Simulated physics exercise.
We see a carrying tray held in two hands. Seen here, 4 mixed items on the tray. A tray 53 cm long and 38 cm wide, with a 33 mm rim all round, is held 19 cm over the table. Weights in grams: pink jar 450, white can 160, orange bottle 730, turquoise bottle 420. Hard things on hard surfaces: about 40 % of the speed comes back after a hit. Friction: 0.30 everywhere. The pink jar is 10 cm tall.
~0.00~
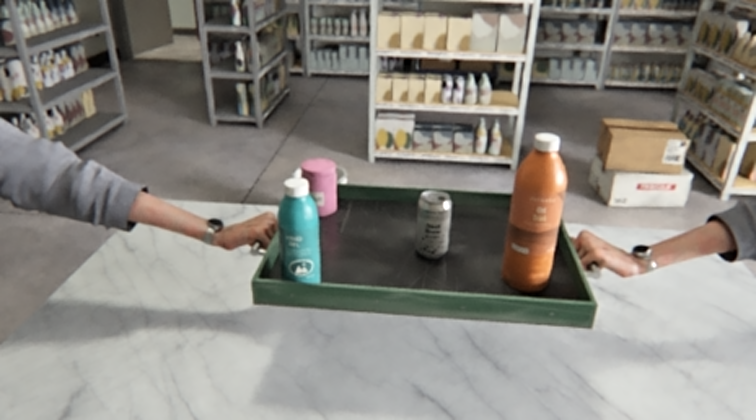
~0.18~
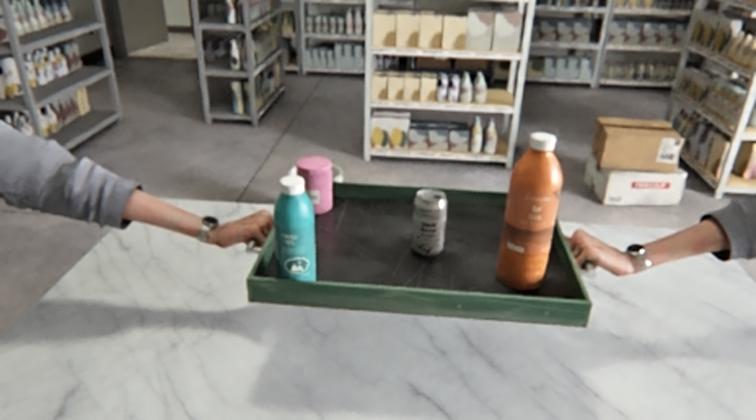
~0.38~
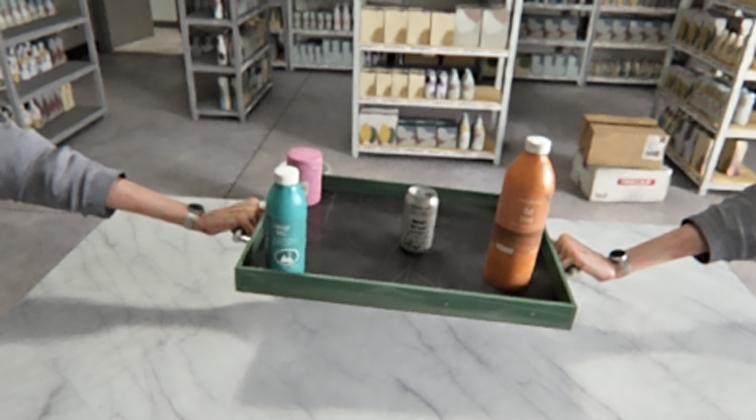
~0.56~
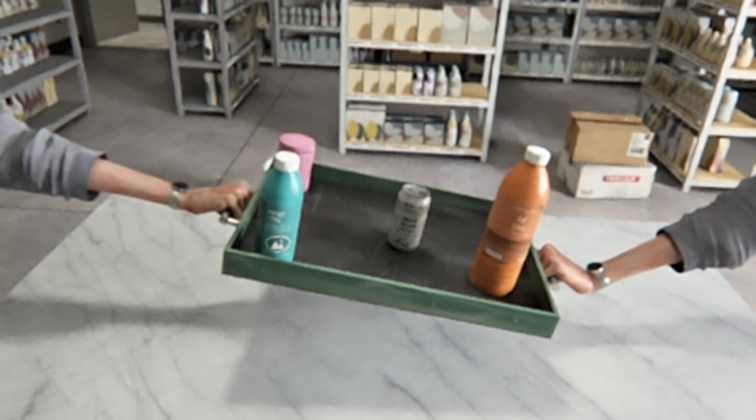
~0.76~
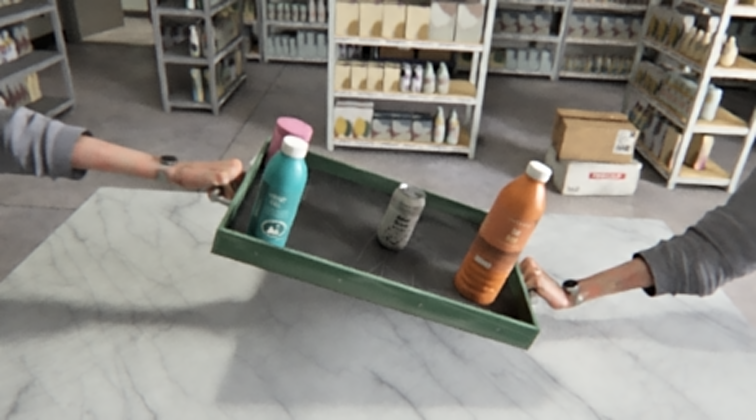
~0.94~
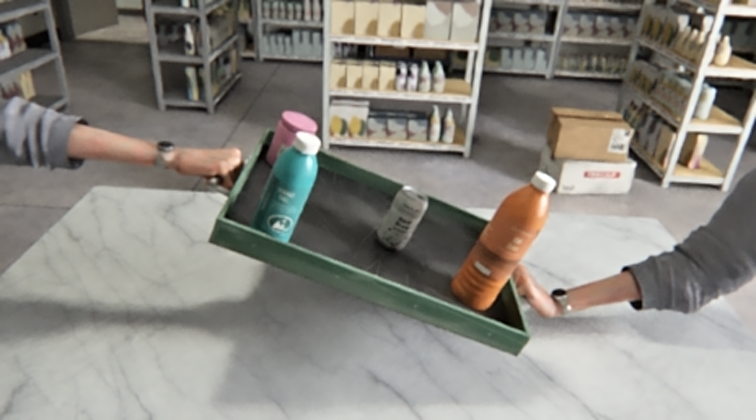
To begin with, two hands hold a green-rimmed tray level above a marble table, carrying a turquoise bottle, pink jar, white can and orange bottle. The hands then tilt the tray steadily, its right side lowering, and the four items lean with it while keeping their places.
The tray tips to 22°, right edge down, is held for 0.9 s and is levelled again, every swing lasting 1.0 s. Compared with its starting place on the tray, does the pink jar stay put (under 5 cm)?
The pink jar gets shifted.
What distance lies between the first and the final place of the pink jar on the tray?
Some 46 cm.
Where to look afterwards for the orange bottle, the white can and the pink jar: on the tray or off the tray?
The orange bottle finishes off the tray; the white can ends on the tray; the pink jar is still on the tray.
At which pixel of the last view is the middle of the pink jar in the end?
At about (493, 177).
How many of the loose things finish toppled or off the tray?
4 of them.
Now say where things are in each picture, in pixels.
The first picture shows tray level; pink jar (319, 187); white can (433, 225).
The second picture shows tray level; turquoise bottle (294, 235); white can (429, 224).
The third picture shows tilt 3°, right edge down; orange bottle (522, 214); turquoise bottle (285, 225).
The fourth picture shows tilt 9°, right edge down; white can (409, 218); orange bottle (513, 221).
The fifth picture shows tilt 17°, right edge down; turquoise bottle (279, 197); white can (401, 217).
The sixth picture shows tilt 21°, right edge down; pink jar (291, 142); orange bottle (506, 240).
By 1.34 s, tilt 22°, right edge down; pink jar 13 cm from its spot near (350, 165); orange bottle rocked 24° off its seat; turquoise bottle 14 cm from its spot.
By 1.64 s, tilt 22°, right edge down; orange bottle now off the tray; pink jar 33 cm from its spot near (434, 202); white can rocked 23° off its seat.
By 1.94 s, tilt 22°, right edge down; turquoise bottle now off the tray; pink jar rocked 32° off its seat near (492, 222); white can on its side.
By 2.64 s, tilt 6°, right edge down; pink jar rocked 55° off its seat near (493, 188); white can rocked 67° off its seat.
When it is over (3.5 s), off the tray, orange bottle and turquoise bottle; lying over on the tray, pink jar and white can. End places, in pixels of the last picture, pink jar near (492, 177).
